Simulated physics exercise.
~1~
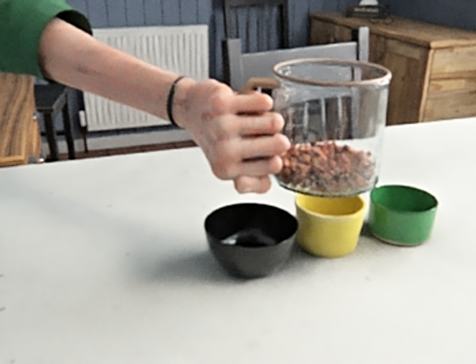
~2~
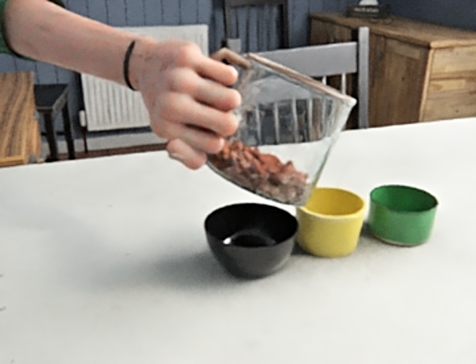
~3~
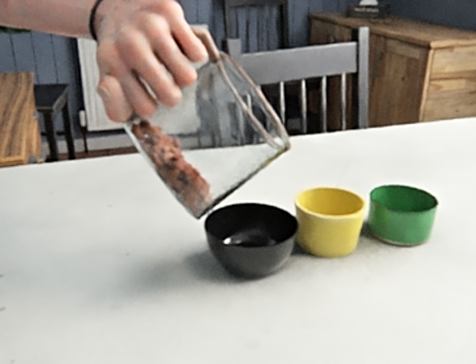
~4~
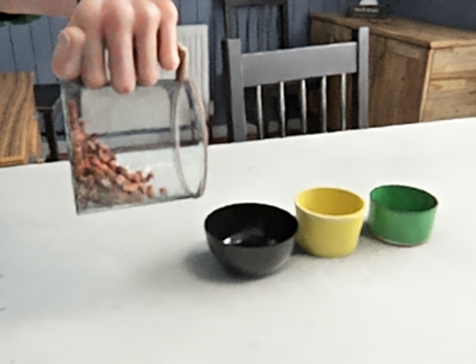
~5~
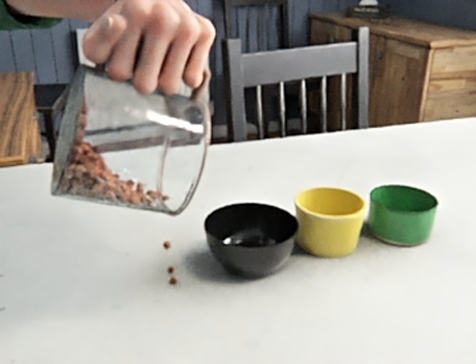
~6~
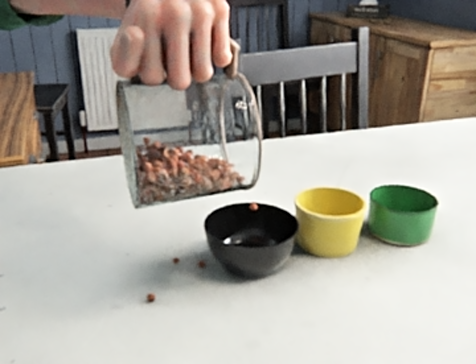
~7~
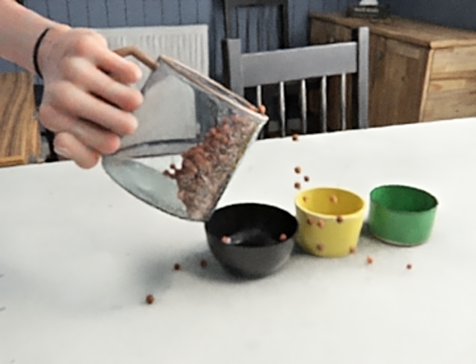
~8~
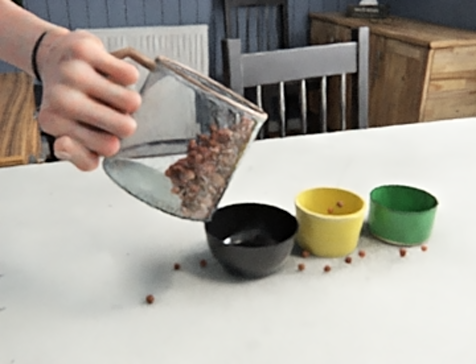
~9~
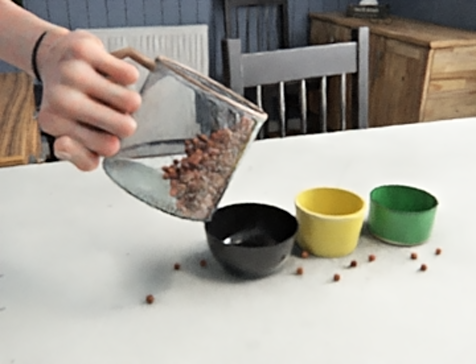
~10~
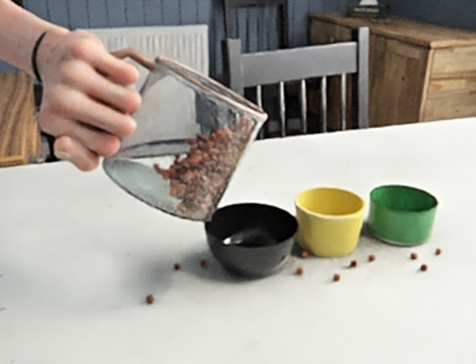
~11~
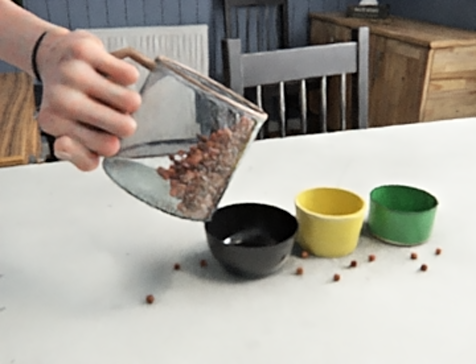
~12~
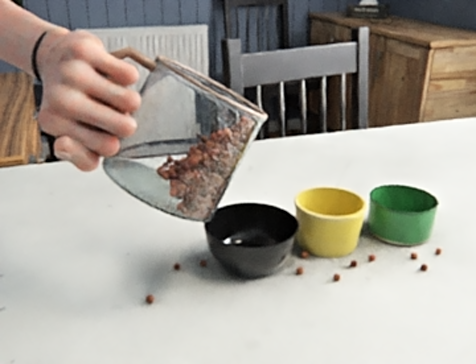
A hand moved a glass jug of small reddish-brown pellets left past three small bowls, tipped it onto its side, then swung it back right, scattering a few pellets around the bowls on the table, and held it tilted with most still inside.
